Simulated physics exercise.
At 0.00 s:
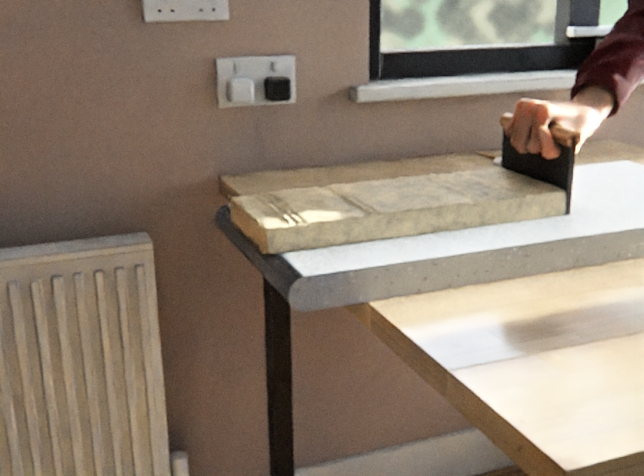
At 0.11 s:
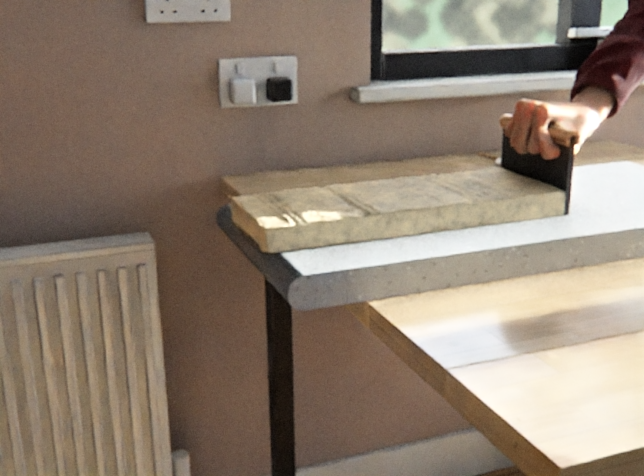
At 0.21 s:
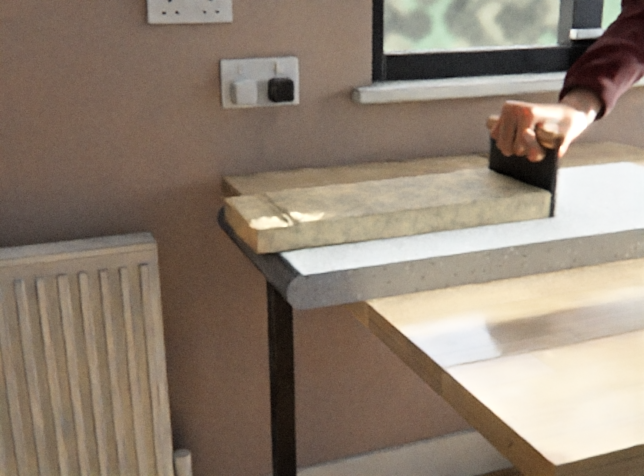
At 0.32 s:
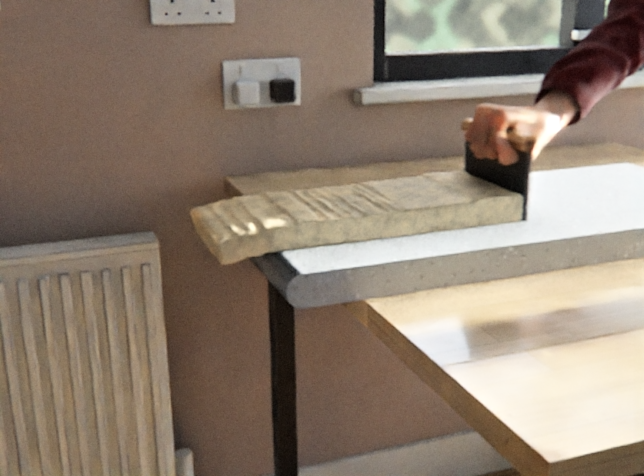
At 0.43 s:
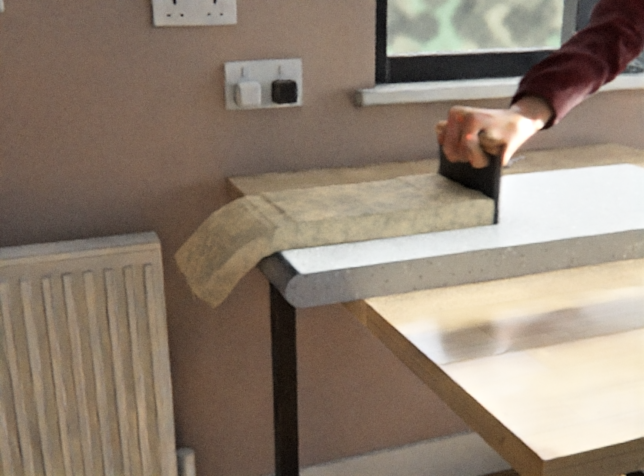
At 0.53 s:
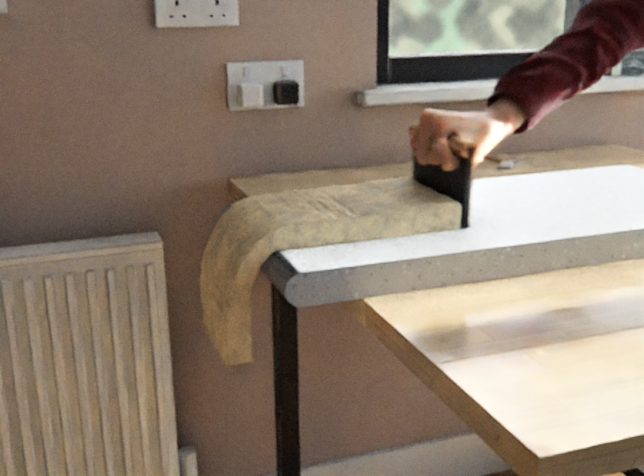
A hand in a dark red sleeve, gripping a black scraper, pushes a thick, pale yellowish slab of dough leftward along a white-topped, grey-edged counter. The view looks slightly down into a room with brownish-pink walls, a ribbed radiator at left, sockets and a window above, and a light wooden tabletop at lower right. After a brief stillness, the slab slides past the counter's left end, wrinkling, then bends and droops downward in one piece, while the camera barely shifts.
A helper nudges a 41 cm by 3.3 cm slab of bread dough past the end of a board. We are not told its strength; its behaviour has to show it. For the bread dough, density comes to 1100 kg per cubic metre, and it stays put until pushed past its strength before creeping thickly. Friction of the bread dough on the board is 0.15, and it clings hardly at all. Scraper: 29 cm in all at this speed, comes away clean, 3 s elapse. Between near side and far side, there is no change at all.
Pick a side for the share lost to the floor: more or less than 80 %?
More, by my estimate.
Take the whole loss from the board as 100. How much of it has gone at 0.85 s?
Around 60 per cent.
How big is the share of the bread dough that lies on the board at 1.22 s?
About 0 percent.
After 0.85 s, 36 % lies on the board and 37 % has fallen.
After 1.22 s, none lies on the board and 78 % has fallen.
After 1.59 s, none lies on the board and 100 % has fallen.
After 1.96 s, none lies on the board and 100 % has fallen.
After 3.96 s, none lies on the board and 100 % has fallen.
